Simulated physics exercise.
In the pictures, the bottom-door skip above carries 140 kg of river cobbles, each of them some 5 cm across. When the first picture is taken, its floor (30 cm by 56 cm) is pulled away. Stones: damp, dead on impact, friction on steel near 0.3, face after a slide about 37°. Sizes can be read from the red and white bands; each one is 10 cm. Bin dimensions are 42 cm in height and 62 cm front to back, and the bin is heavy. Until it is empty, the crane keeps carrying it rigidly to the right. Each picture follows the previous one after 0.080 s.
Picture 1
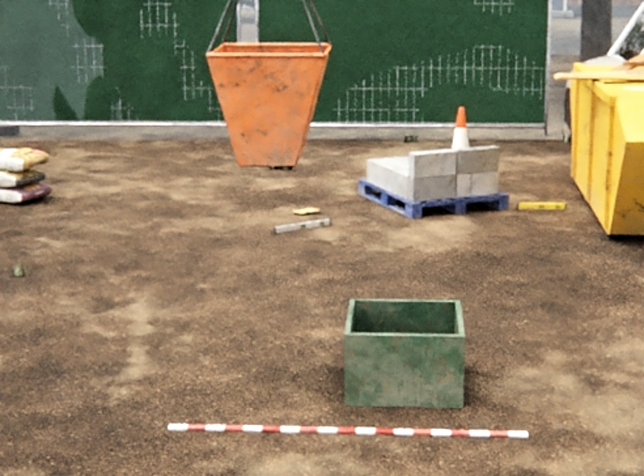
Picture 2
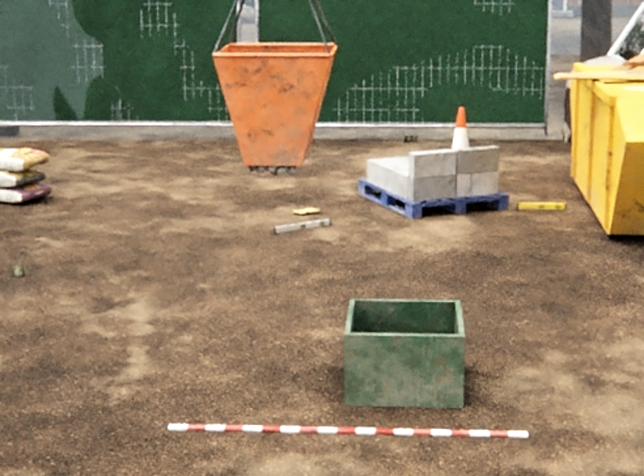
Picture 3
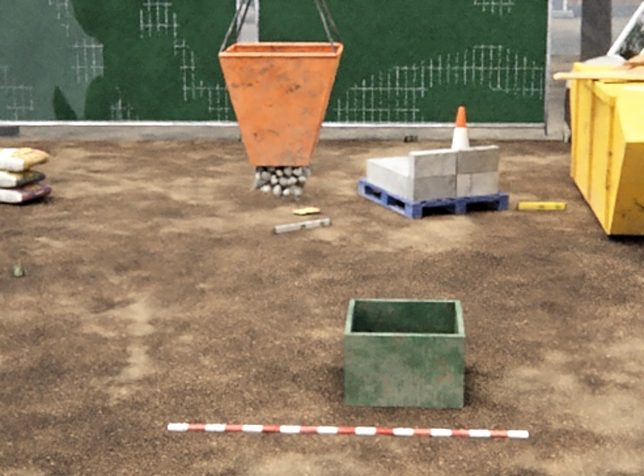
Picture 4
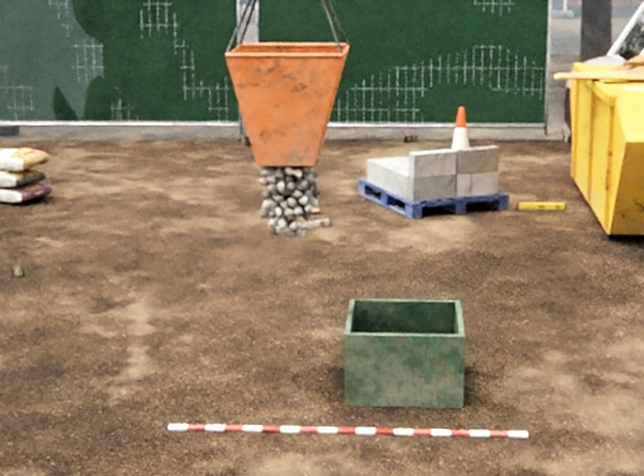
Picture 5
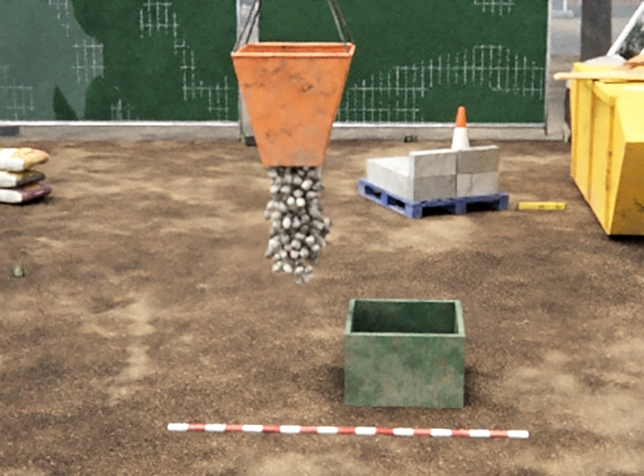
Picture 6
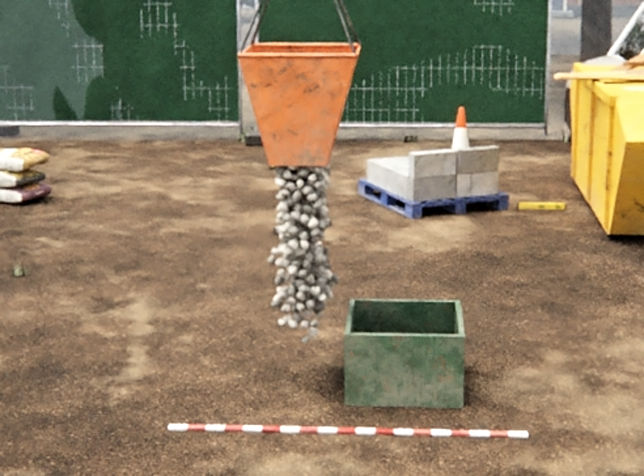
An orange skip hanging from dark straps drifts slowly to the right above a bare brown dirt yard, seen from a fixed, slightly raised viewpoint. Behind it are green fencing, pale blocks and a cone on a blue pallet, and a yellow container at right, with a green open bin and red-and-white rod in front. Grey cobbles emerge from the skip's underside and pour downward in a lengthening column.
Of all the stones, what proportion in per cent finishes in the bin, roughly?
Roughly 1 per cent of them.
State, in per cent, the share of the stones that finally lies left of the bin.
Around 90 in a hundred of the load.
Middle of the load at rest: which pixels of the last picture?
Centre at rest: Roughly (302, 379).
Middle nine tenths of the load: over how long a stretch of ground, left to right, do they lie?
About 100 cm.
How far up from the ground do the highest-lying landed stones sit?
Roughly 22 centimetres.
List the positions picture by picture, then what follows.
In the first picture, the outlet is at (267, 156); nothing has dropped yet.
In the second picture, the outlet is at (273, 156); 6 % is out.
The third picture shows outlet at (279, 156), the stream shows down to (292, 189); 80 % still inside.
The fourth picture shows outlet at (286, 156), the stream shows down to (301, 222); 64 % still inside.
The fifth picture shows outlet at (292, 157), the stream shows down to (307, 266); 45 % still inside.
The sixth picture shows outlet at (298, 157), the stream shows down to (296, 316); 24 % still inside.
Then, 0.3 s after the last picture, 0 % in the bottom-door skip, 99 % falling or lying left of the bin, 1 % falling or lying in the bin; the stones farthest right are at (362, 315).
Then, 0.7 s after the last picture, 0 % in the bottom-door skip, 93 % falling or lying left of the bin, 1 % falling or lying in the bin, 6 % falling or lying beside or right of the bin; the stones farthest right are at (427, 361).
Then, 1.3 s after the last picture, 0 % in the bottom-door skip, 92 % falling or lying left of the bin, 1 % falling or lying in the bin, 7 % falling or lying beside or right of the bin; the stones farthest right are at (450, 370).
Then, 2.2 s after the last picture, 0 % in the bottom-door skip, 92 % falling or lying left of the bin, 1 % falling or lying in the bin, 7 % falling or lying beside or right of the bin; the stones farthest right are at (451, 370).
Then, 4.1 s after the last picture, 0 % in the bottom-door skip, 92 % left of the bin, 1 % in the bin, 7 % beside or right of the bin; the stones farthest right are at (451, 370).
